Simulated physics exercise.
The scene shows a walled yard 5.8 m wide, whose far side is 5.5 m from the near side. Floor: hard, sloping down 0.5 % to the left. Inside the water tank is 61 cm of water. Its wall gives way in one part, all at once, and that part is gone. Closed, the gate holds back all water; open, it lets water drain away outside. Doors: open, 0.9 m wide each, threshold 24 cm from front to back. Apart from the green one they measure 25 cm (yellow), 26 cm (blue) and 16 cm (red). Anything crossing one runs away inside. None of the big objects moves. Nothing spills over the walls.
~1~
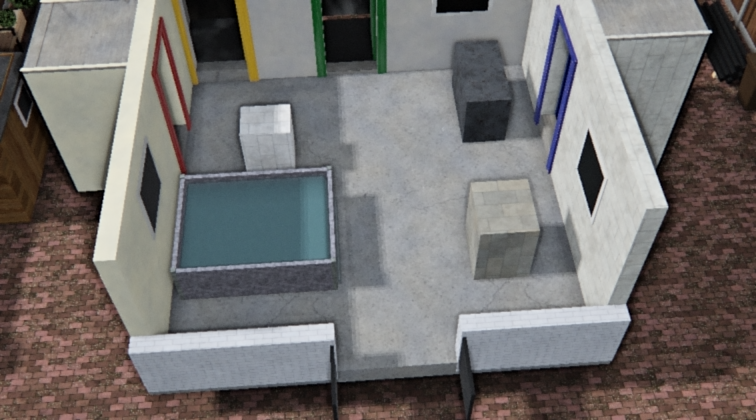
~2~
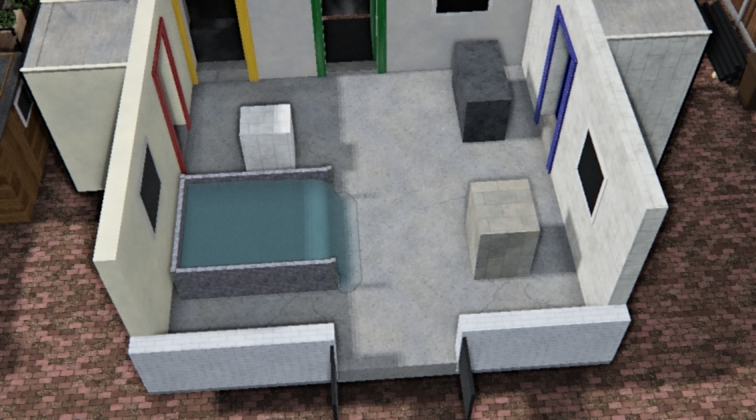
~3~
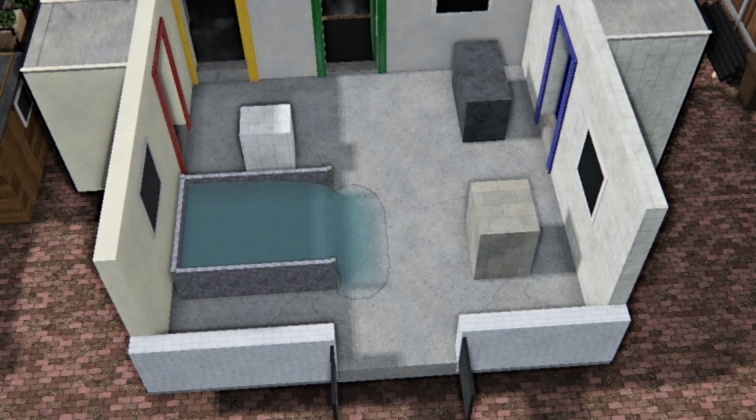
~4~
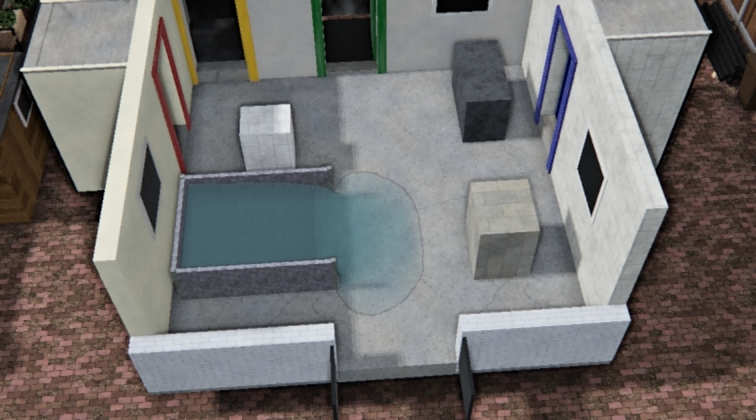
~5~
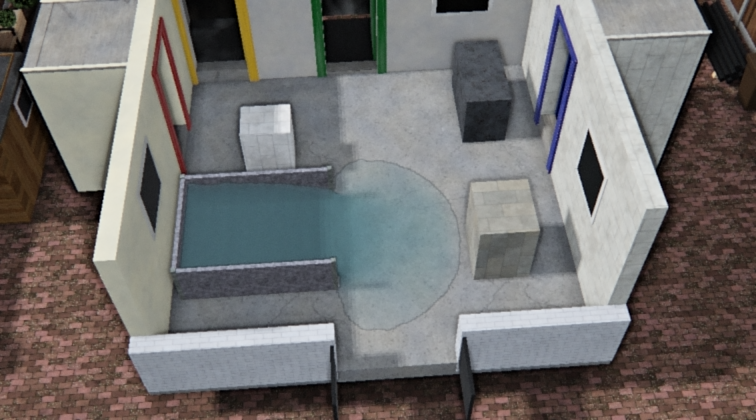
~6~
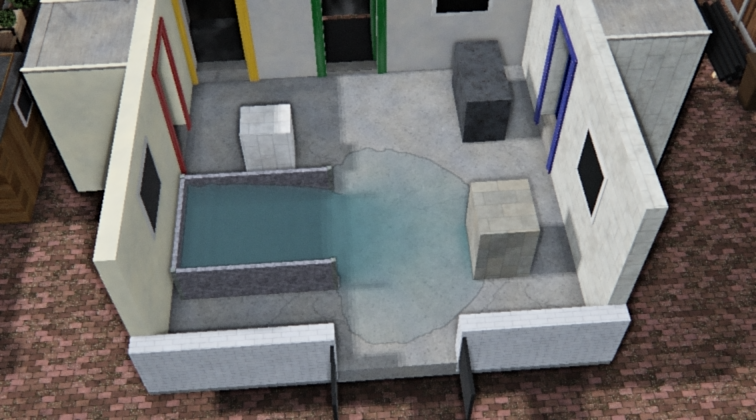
Walled yard with coloured doorways, a tank's right side vanishing and water fanning across the pale floor to a beige block.
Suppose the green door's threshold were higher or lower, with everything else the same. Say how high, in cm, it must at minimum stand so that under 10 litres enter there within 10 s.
It must stand at least about 6.5 cm high.
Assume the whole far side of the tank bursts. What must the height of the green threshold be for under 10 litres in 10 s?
That way, roughly 16 cm.
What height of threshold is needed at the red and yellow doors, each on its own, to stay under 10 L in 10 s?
Close to 7.5 cm (red) and close to 12.0 cm (yellow).
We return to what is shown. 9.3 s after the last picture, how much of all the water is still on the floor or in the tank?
Roughly 84 per cent of the water.
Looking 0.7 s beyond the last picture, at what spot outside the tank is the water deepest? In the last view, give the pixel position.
About (458, 247).
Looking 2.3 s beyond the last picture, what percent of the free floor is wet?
Approximately 50 % of the floor.
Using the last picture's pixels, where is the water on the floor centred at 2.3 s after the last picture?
It lies near (433, 219) in the last picture.
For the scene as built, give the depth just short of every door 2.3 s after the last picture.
Depths in cm - yellow: 0, blue: 23, red: 0, green: 0.
Then, 0.7 s after the last picture water covers 40 % of the floor, deepest (35 cm) near (458, 247); it has not reached the green door.
Then, 2.3 s after the last picture water covers 50 % of the floor, deepest (30 cm) near (501, 68); it has not reached the green door.
Then, 9.3 s after the last picture water covers 95 % of the floor, deepest (16 cm) near (194, 198); 6 cm at the green door, 7 litres in over its 7 cm threshold.
At the green door as built, the water peaked near 10 cm, 5.7 s after the last picture.
With a threshold of 6 cm, 13 litres would have come in within the 10 s; with 7 cm, 7 litres. So under 10 litres takes about 6.5 cm.
